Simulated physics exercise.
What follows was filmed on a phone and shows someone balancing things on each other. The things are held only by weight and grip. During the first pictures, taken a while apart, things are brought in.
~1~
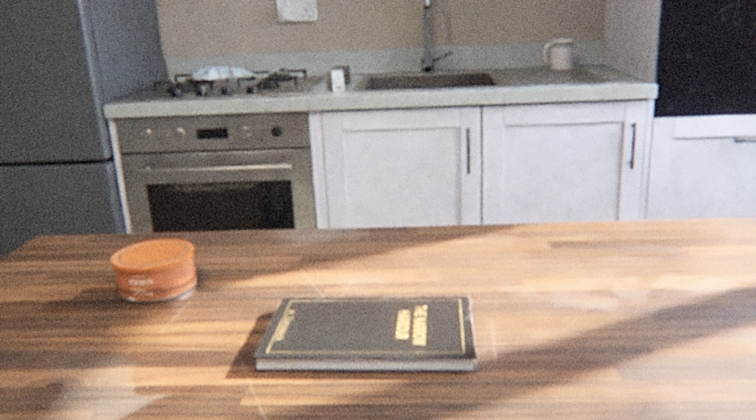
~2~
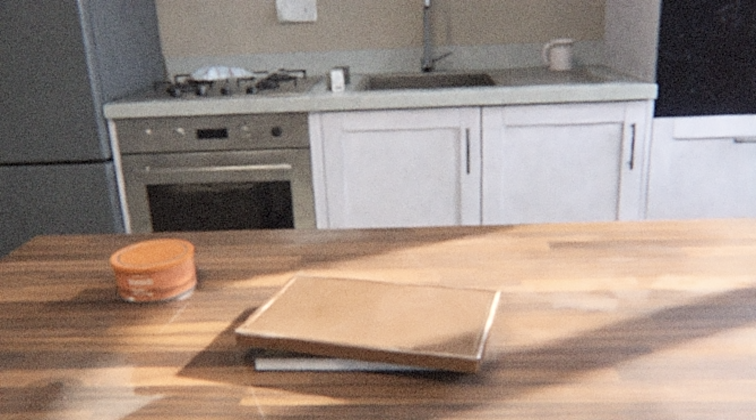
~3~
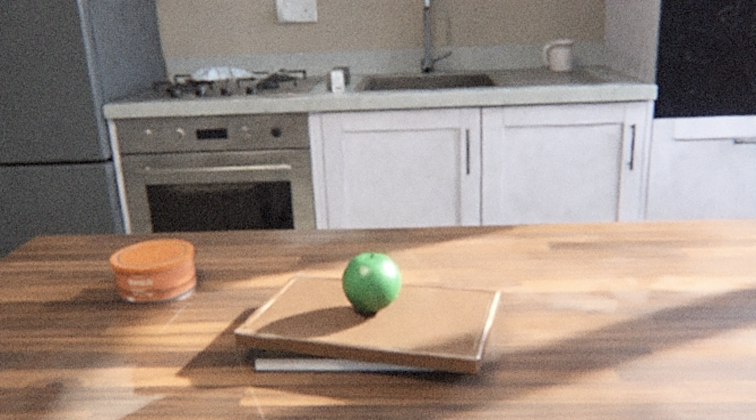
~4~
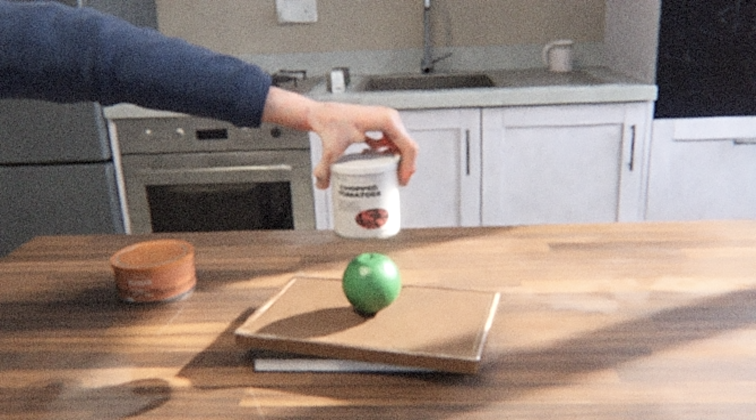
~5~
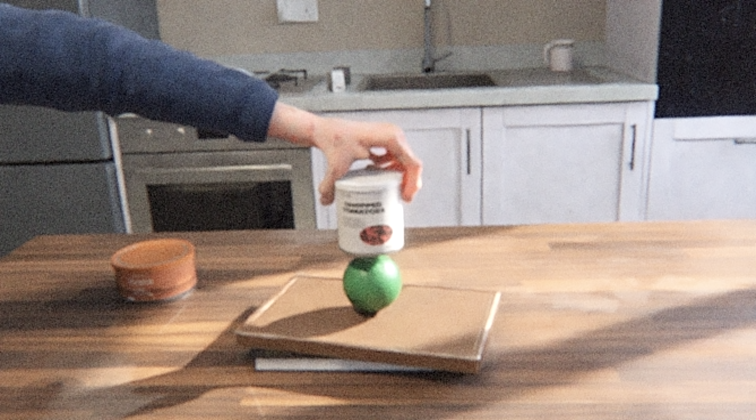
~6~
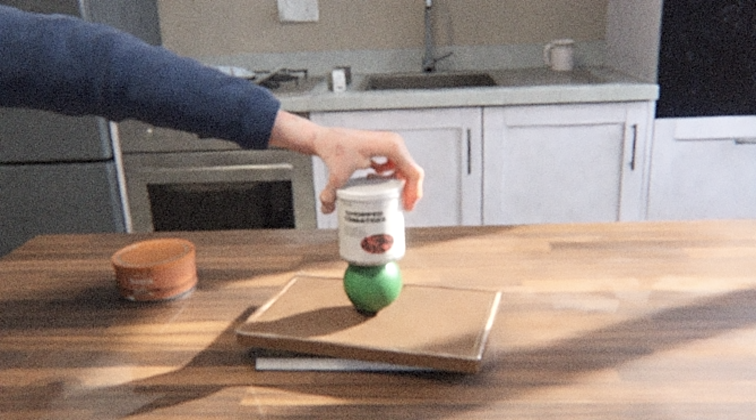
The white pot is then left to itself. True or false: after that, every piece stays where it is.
False.
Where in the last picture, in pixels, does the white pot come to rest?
In the final view it sits at roughly (615, 302).
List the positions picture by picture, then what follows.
In the first picture, the last thing is not in view yet; black book (370, 331).
In the second picture, the last thing is not in view yet.
In the third picture, the last thing is not in view yet.
The fourth picture shows still above its spot; white pot (365, 195); green apple (371, 283).
The fifth picture shows still above its spot; white pot (369, 211).
The sixth picture shows set down, still held; white pot (370, 220); green apple (373, 282).
Then, 0.80 s later than the last frame, white pot now fallen.
Then, 0.90 s later than the last frame, things are still on the move.
Then, 1.20 s later than the last frame, as before.
When it is over, fallen, white pot; the other 4 as before. End places, in pixels of the last picture, white pot near (615, 302). The pile loses its balance.
